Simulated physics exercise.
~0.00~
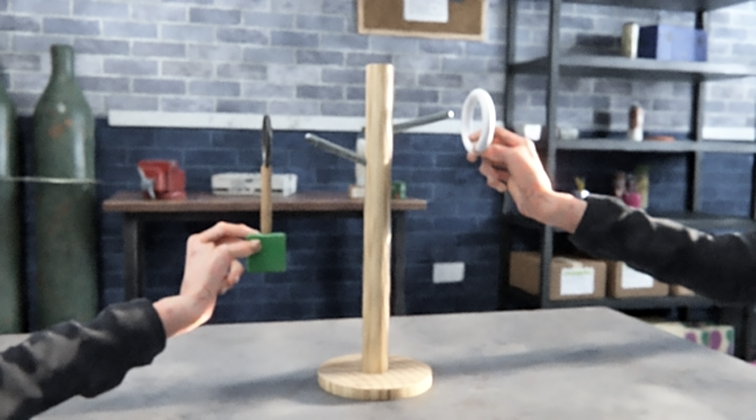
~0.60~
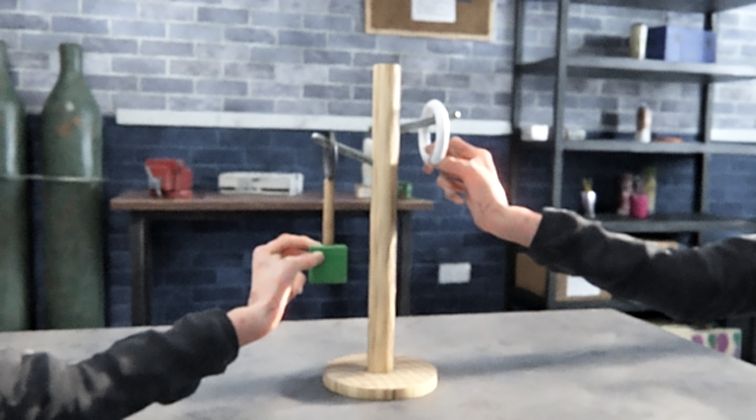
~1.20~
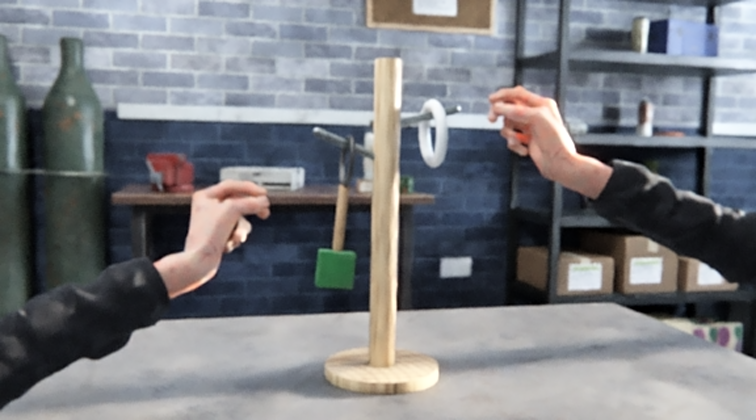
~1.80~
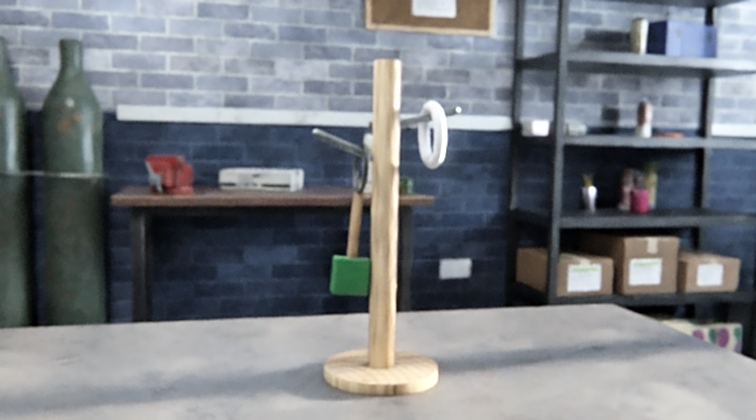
Two hands hang a green brush and white tape on a wooden stand and withdraw.
